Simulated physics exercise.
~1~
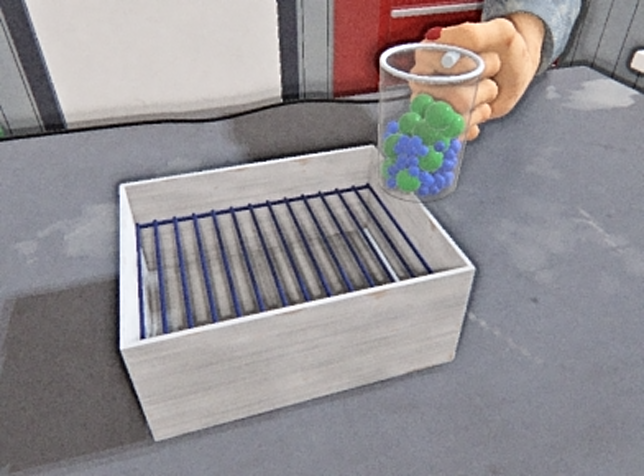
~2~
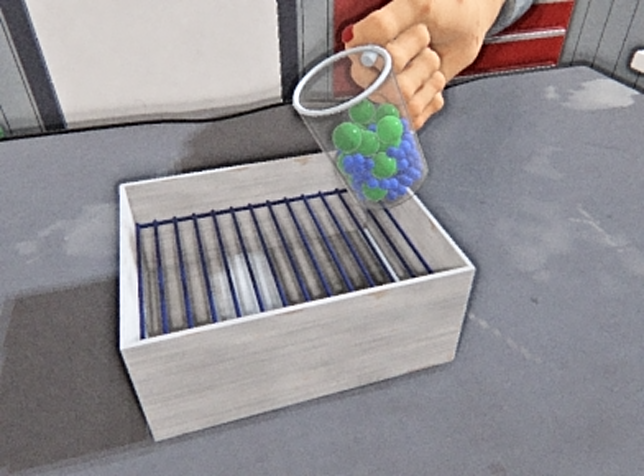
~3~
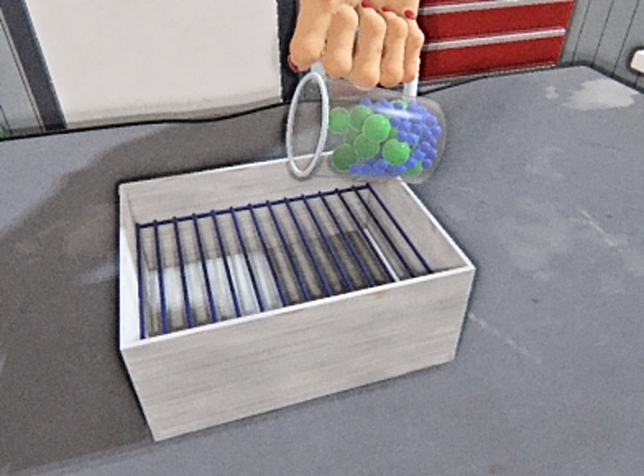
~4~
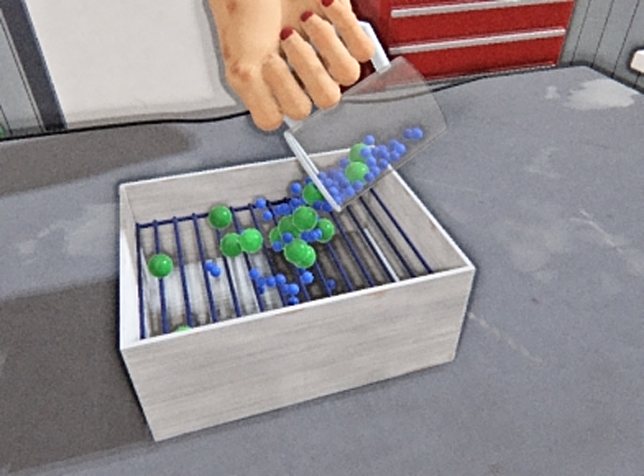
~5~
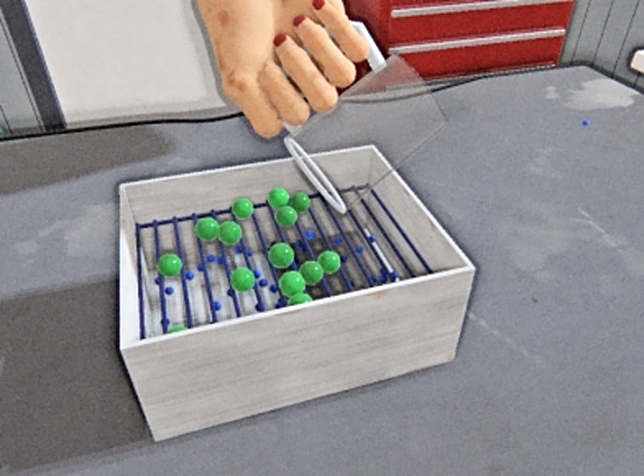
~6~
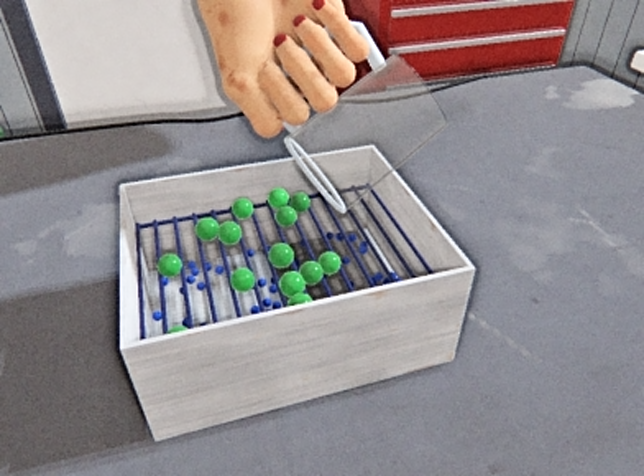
On a grey tabletop seen from above at an angle, with red drawers and a pale panel behind, sits an open whitish wooden box with a row of dark blue wires across it. A hand with red nails holds a clear cup of larger green balls and small blue ones above the box's right side. The hand moves left and tips the cup onto its side, then further until the balls spill out. The blue ones drop between the wires, with a stray landing on the table. The green ones stay caught on top, scattered beneath the emptied, upturned cup.
